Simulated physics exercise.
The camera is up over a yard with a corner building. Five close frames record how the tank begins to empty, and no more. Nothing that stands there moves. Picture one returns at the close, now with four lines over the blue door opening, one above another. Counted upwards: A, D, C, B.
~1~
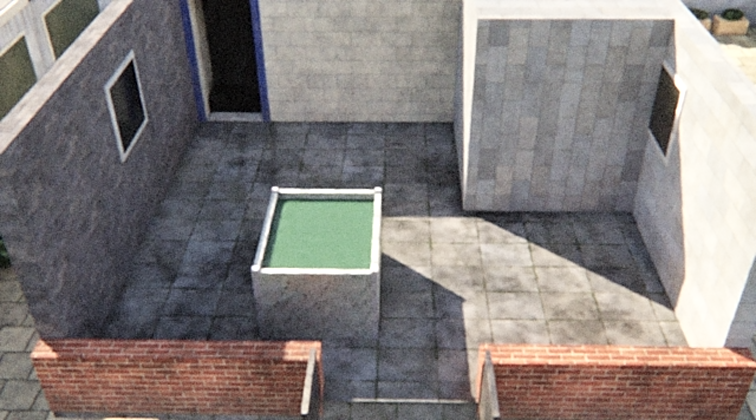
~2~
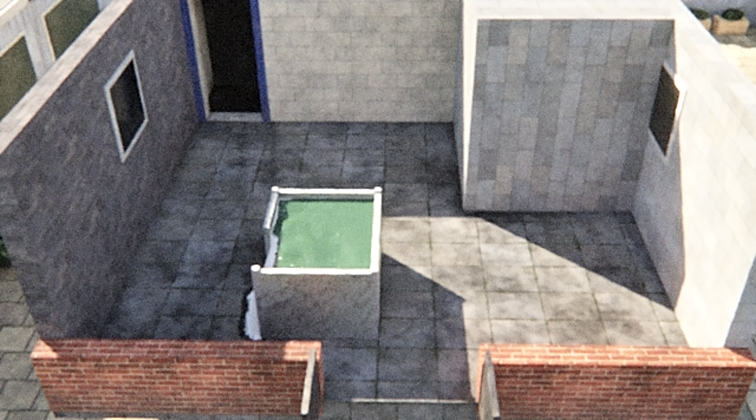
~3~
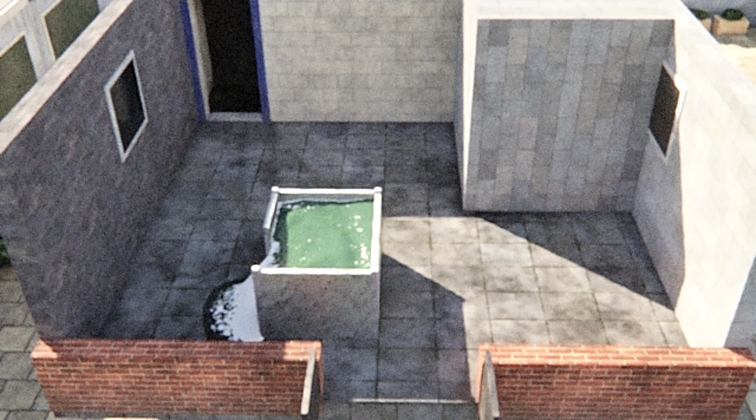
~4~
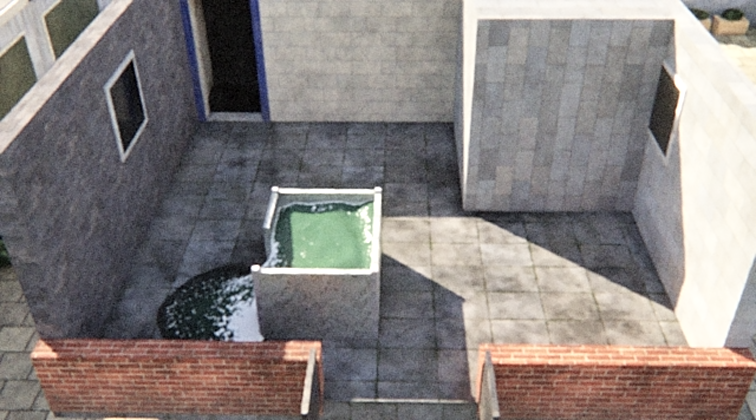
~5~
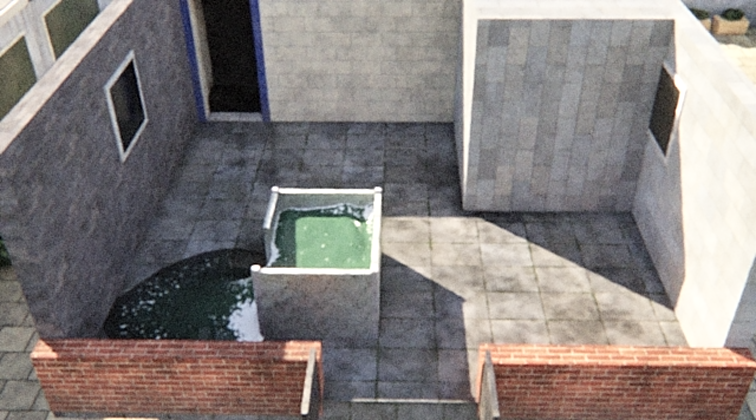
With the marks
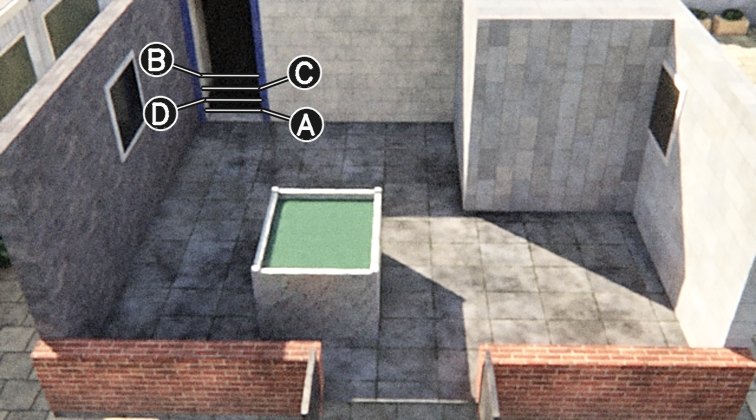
The clip shows a walled paved yard with a square tank of green water behind a low brick wall; water pours from the tank's left side and spreads leftward across the paving in a dark pool as the tank's level drops.
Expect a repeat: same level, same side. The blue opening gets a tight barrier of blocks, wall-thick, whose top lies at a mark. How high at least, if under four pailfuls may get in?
Choose A.
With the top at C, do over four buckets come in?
No, that is safe.
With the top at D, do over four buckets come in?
No, not at all.
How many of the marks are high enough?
All of the four.
On the marked copy, A at (234, 110); B at (229, 75); C at (231, 88); D at (232, 99); from the bottom up A, D, C, B.
For mark A, a splash gets over, under a bucket.
For mark B, nothing gets over.
For mark C, nothing gets over.
For mark D, nothing gets over.
